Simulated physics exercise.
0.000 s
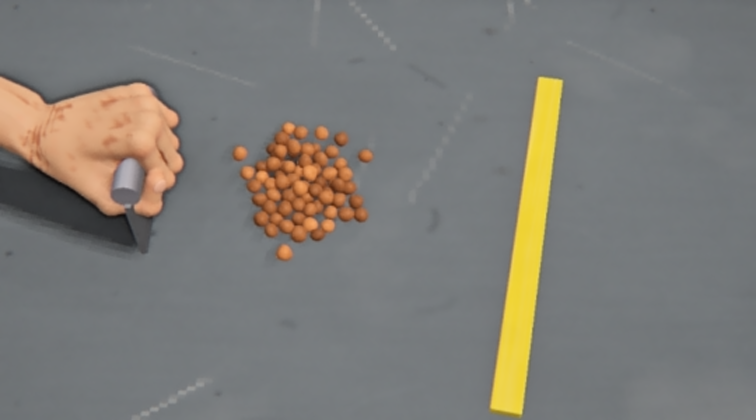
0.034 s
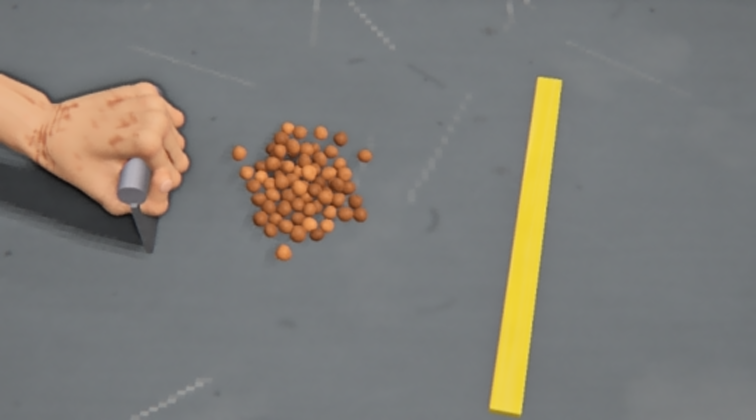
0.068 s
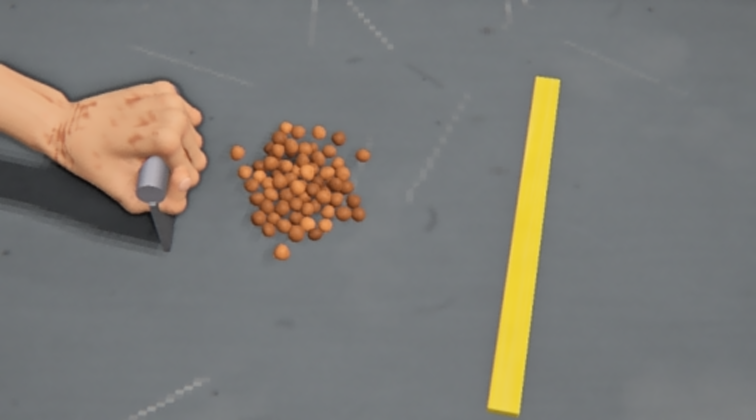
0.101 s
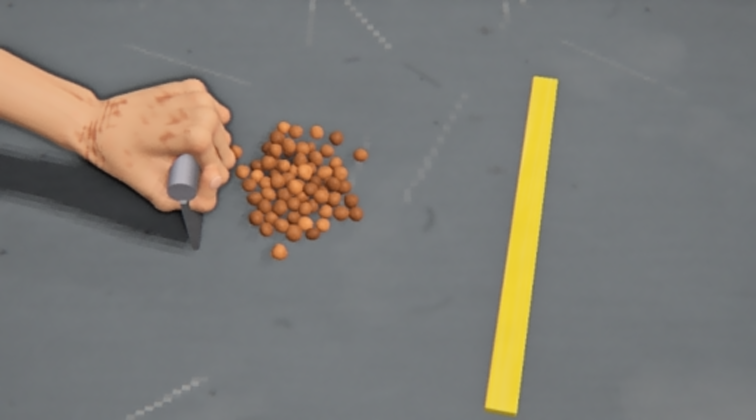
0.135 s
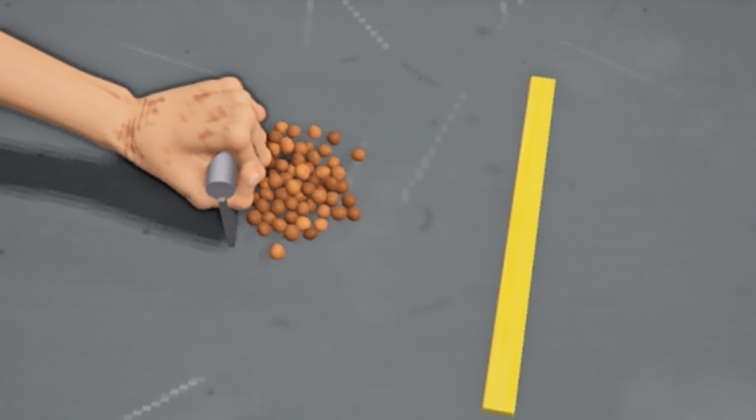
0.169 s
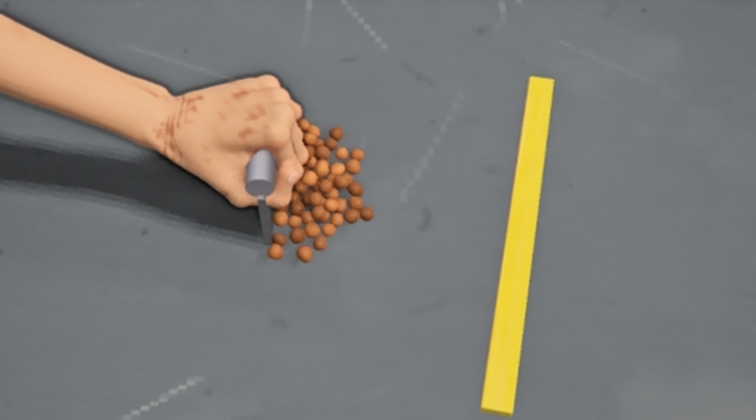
At first, a hand gripping a dark scraper sits left of a loose heap of small round brown nuts on a grey surface, with a yellow strip lying to the right. The hand slides rightward, slowly then faster, reaches the heap, and pushes its left side inward, bunching the nuts together.
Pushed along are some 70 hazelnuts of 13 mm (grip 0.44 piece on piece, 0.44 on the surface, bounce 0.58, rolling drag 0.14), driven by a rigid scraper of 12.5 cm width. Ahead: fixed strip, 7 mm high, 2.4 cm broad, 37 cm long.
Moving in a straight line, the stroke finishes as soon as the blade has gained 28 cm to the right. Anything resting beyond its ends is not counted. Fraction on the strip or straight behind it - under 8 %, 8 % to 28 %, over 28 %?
My guess is the share there is in the middle band.
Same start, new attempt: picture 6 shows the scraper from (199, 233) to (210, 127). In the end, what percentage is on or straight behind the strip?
Somewhere above 5, then.
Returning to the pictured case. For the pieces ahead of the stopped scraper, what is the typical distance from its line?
4 cm.
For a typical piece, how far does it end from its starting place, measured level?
Level distance: Near 20 cm.
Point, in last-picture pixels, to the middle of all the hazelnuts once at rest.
The middle ends up roughly at (494, 171).
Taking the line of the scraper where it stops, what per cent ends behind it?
It comes to about 15 per cent.
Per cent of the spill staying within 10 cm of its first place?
5 %.
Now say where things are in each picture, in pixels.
In the first frame, scraper from (131, 213) to (149, 111); moved 0.0 cm; pieces shifted so far, 0; middle of the spill at (309, 173); strip at (531, 221).
In the second frame, scraper from (137, 212) to (154, 111); moved 0.6 cm; pieces shifted so far, 0; middle of the spill at (308, 173).
In the third frame, scraper from (156, 211) to (171, 110); moved 2.2 cm; pieces shifted so far, 0; middle of the spill at (307, 173).
In the fourth frame, scraper from (186, 209) to (198, 108); moved 4.9 cm; pieces shifted so far, 0; middle of the spill at (304, 172).
In the fifth frame, scraper from (224, 207) to (233, 106); moved 8.2 cm; pieces shifted so far, 2; middle of the spill at (302, 172).
In the sixth frame, scraper from (262, 205) to (268, 104); moved 11.5 cm; pieces shifted so far, 65; middle of the spill at (309, 179); strip at (523, 220). Its speed is about 0.97 m/s, heading 4 degrees away from the viewer.
After 0.32 s, scraper 26 cm from its start, spill 22 cm wide; elsewhere 100 %.
Then, at 0.47 s, scraper 29 cm from its start, spill 28 cm wide; on or straight behind the strip 15 %, elsewhere 85 %.
Then, at 0.59 s, scraper 29 cm from its start, spill 30 cm wide; on or straight behind the strip 15 %, elsewhere 85 %.
In the end, at 1.2 s, on or straight behind the strip 15 %, elsewhere 85 %.
